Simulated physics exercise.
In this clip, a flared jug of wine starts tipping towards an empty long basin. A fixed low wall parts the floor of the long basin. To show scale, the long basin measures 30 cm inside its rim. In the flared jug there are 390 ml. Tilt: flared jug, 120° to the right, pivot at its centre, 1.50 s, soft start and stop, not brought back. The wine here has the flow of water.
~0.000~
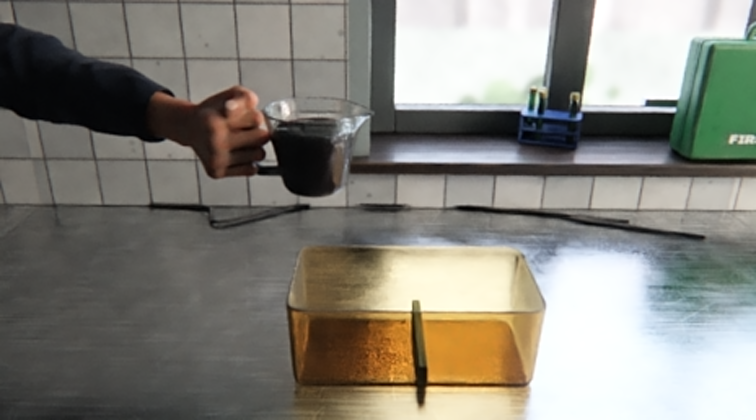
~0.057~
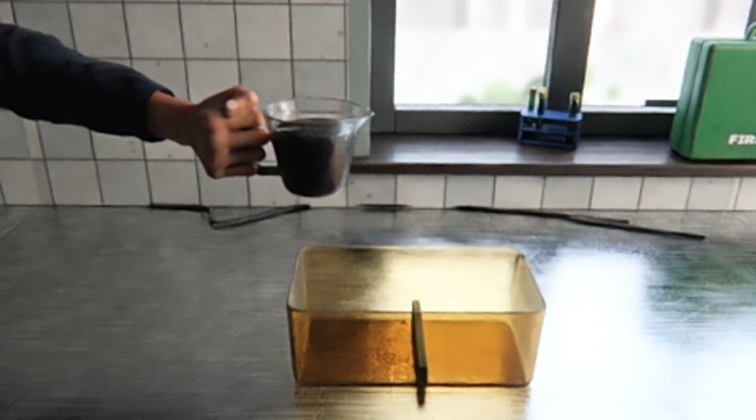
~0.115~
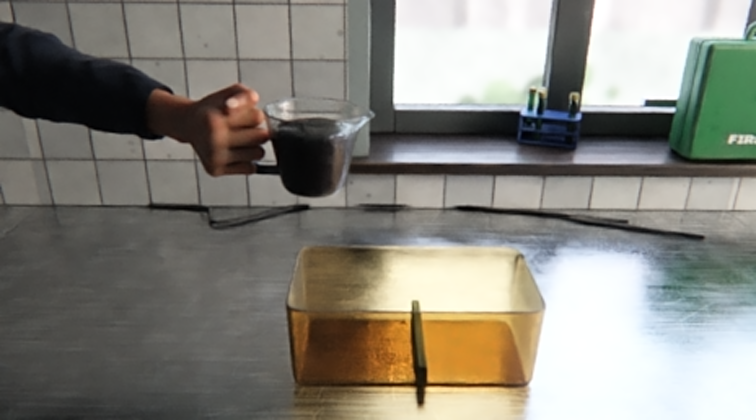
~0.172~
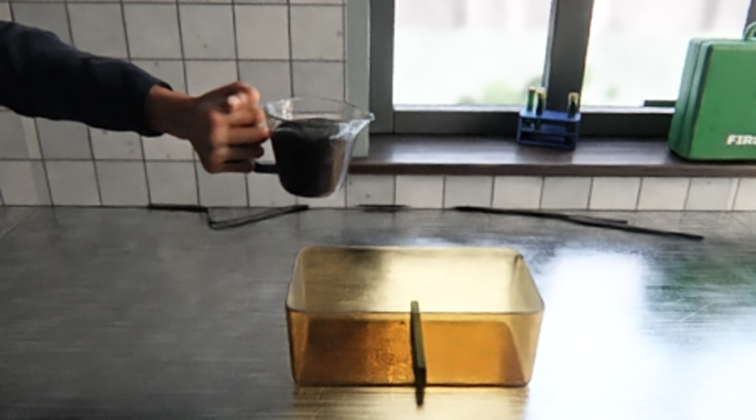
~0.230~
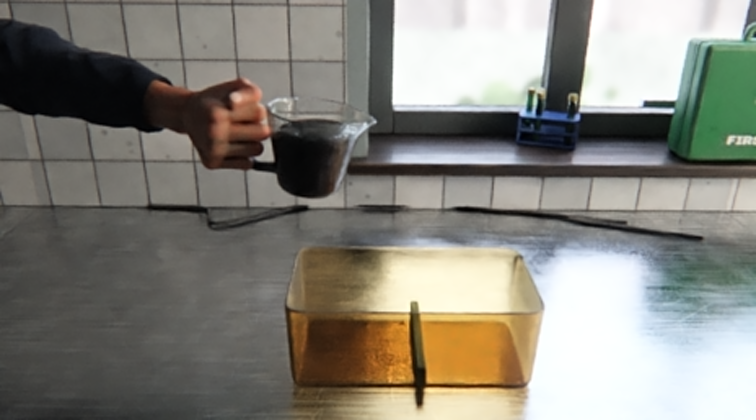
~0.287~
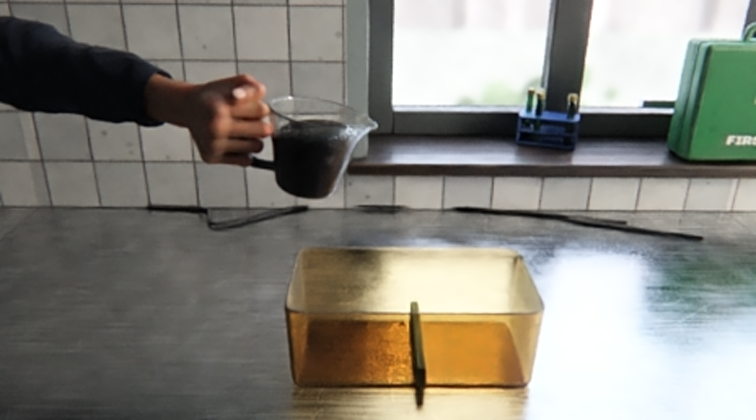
A hand holding a glass jug of dark liquid above an amber basin on a metal counter, tilting it slightly to the right.
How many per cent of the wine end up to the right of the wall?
About 55 per cent.
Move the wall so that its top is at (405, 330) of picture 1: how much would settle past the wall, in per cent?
Estimate: About 75 percent.
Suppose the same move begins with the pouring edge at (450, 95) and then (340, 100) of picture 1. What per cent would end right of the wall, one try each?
In order, 75 and 10 per cent.
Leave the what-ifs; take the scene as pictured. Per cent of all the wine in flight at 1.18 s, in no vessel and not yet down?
Estimate: Around 10 per cent.
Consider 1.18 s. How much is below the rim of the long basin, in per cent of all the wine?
Close to 86 in a hundred.
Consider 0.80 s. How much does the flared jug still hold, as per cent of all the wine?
Fraction remaining: Approx. 66 per cent.
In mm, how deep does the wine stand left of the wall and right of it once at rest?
Around 6 mm deep on the left, around 10 mm deep on the right.
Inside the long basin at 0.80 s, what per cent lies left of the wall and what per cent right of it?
Left side near 1, right side near 7.
By 0.80 s the tilt is 66° and 67 per cent is still to pour, 1 is left of the wall and 7 right of it.
By 1.18 s the tilt is 107° and 4 per cent is still to pour, 32 is left of the wall and 53 right of it.
By 1.57 s the tilt is 120° and 0 per cent is still to pour, 44 is left of the wall and 55 right of it.
By 2.00 s the tilt is 120° and 0 per cent is still to pour, 43 is left of the wall and 55 right of it.
At rest 43 per cent lies left of the wall, 55 right of it and 2 outside.
